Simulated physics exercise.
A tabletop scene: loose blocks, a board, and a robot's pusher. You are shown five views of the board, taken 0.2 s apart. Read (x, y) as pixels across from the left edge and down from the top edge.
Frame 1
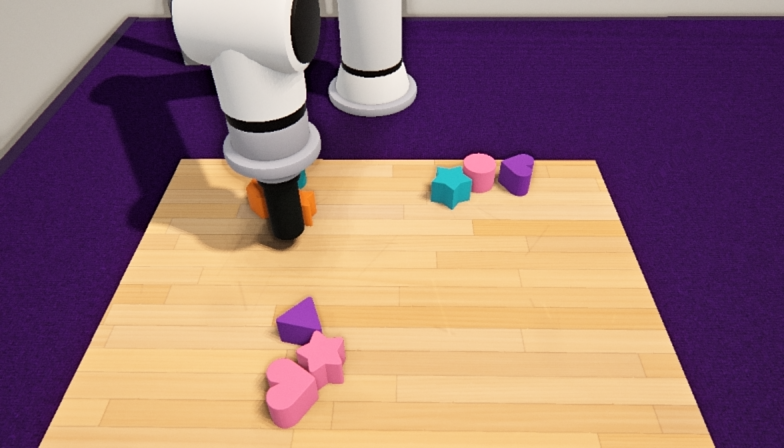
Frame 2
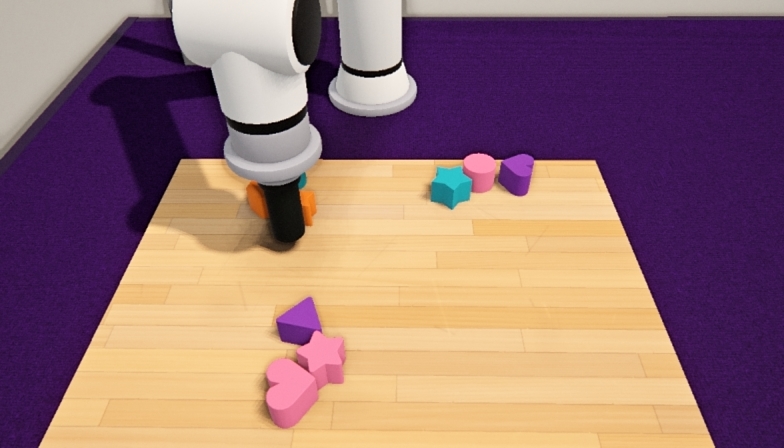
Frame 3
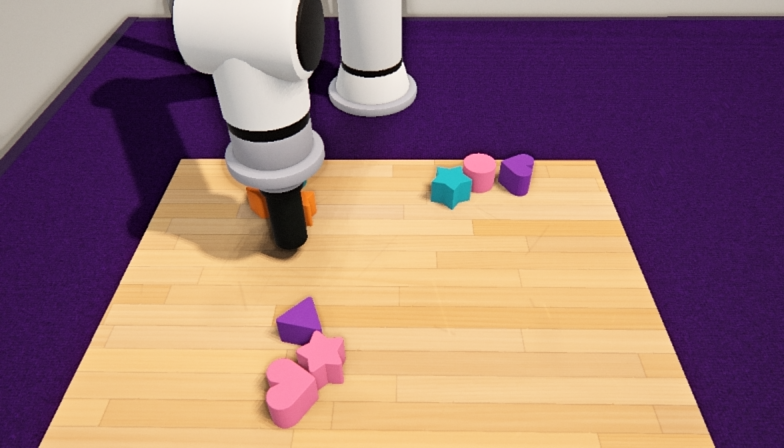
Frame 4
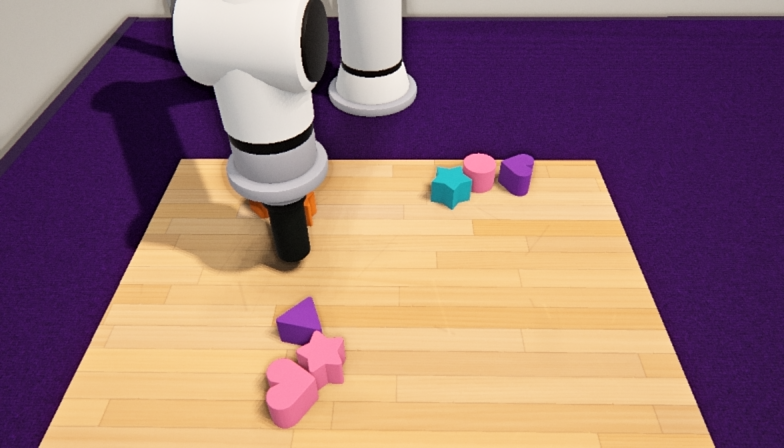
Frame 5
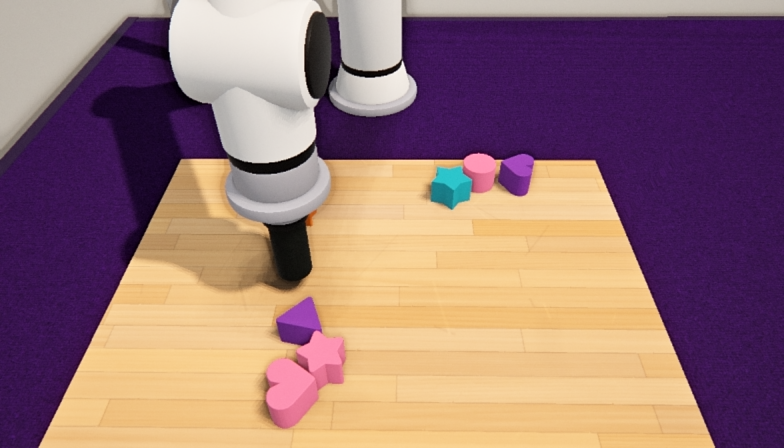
In the video, a robot arm with a black pusher stands over a wooden board of pink, purple, teal and orange blocks, stays nearly still, then moves slowly toward the purple triangle while the blocks remain in place.
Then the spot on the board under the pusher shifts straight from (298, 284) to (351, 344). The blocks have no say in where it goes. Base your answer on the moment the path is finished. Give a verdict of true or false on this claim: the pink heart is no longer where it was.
The statement is true.
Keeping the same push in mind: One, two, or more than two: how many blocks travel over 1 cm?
I foresee three or more blocks being moved.
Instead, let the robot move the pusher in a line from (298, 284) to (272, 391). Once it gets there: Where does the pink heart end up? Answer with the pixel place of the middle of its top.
Close to (292, 407).
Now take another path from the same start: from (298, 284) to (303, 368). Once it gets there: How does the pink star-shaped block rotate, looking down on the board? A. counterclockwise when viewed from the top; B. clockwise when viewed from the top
The correct letter is B.
The first path, step by step. One third of the way, pusher at (312, 288); nothing pushed yet.
Two thirds of the way, pusher at (330, 308); pink heart at (282, 396); purple triangle at (313, 335), turned 20° clockwise; pink star-shaped block at (320, 373).
At the end, pusher at (349, 329); pink heart at (276, 408), turned 25° clockwise; purple triangle at (328, 354), turned 40° clockwise; pink star-shaped block at (321, 395).
